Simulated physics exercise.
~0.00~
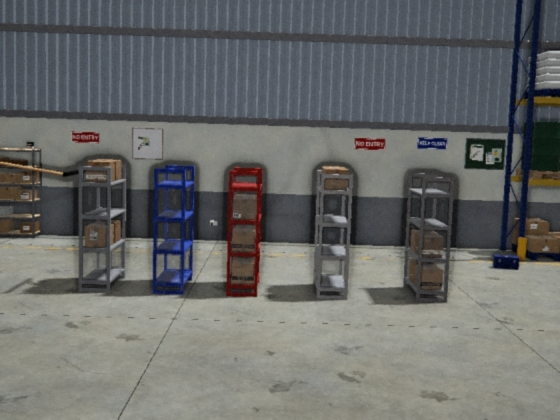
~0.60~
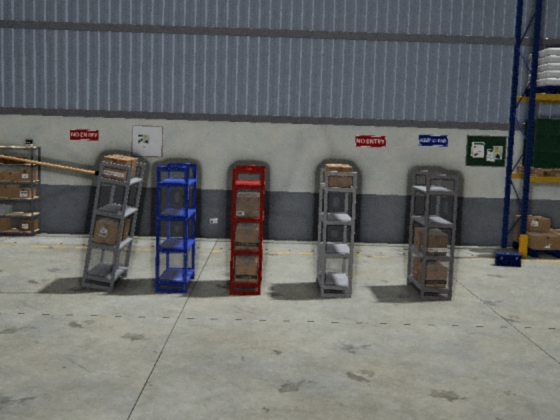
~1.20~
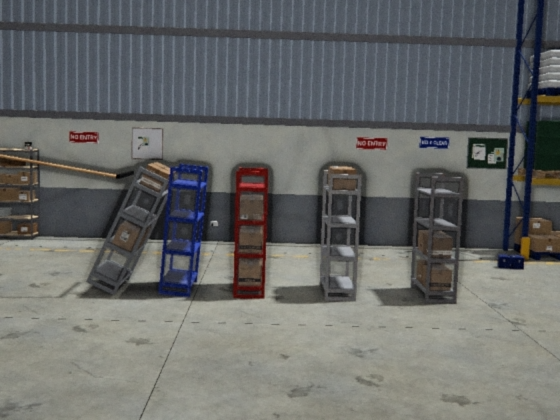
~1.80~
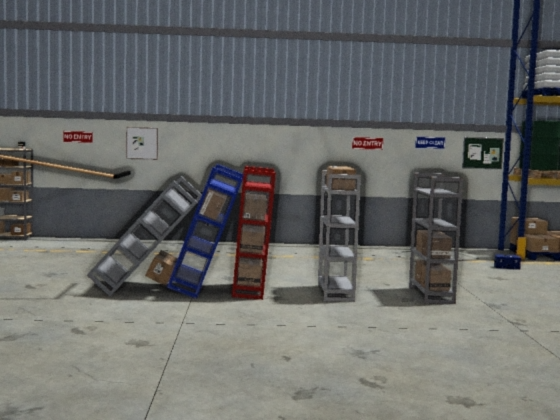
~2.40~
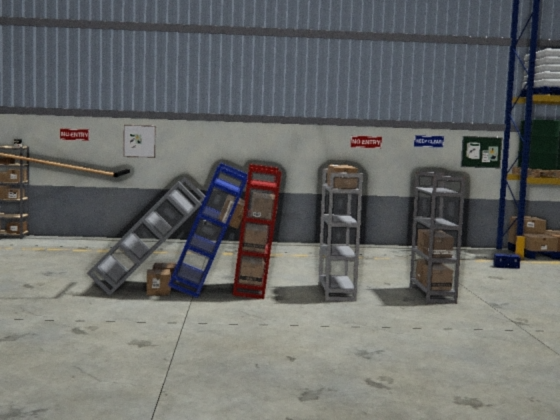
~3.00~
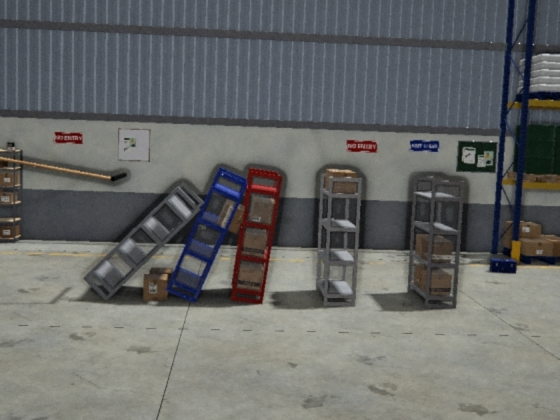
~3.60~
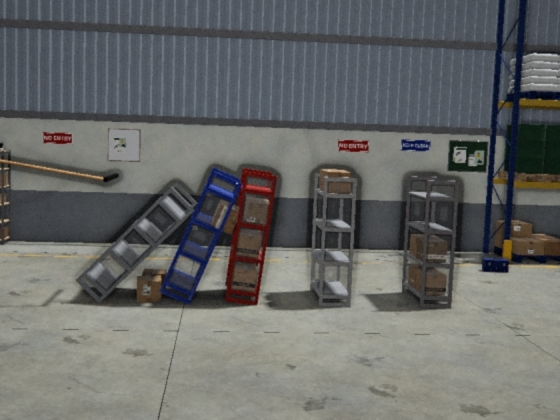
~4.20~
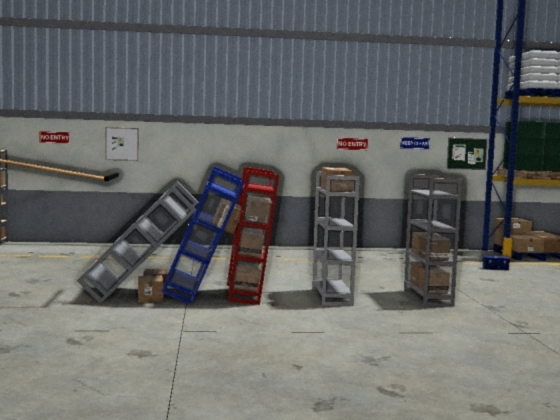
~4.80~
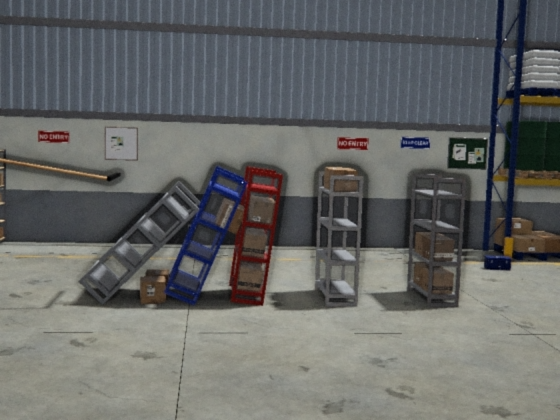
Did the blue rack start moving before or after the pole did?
The blue rack started moving after the pole. The pole was already pushing in from the left before the blue rack began to tip.
A long pole pushed the leftmost grey shelf rack to the right until it toppled against the blue one, which tipped onto the red; a carton dropped to the floor, and the racks stayed propped together while the two grey ones on the right stood upright.
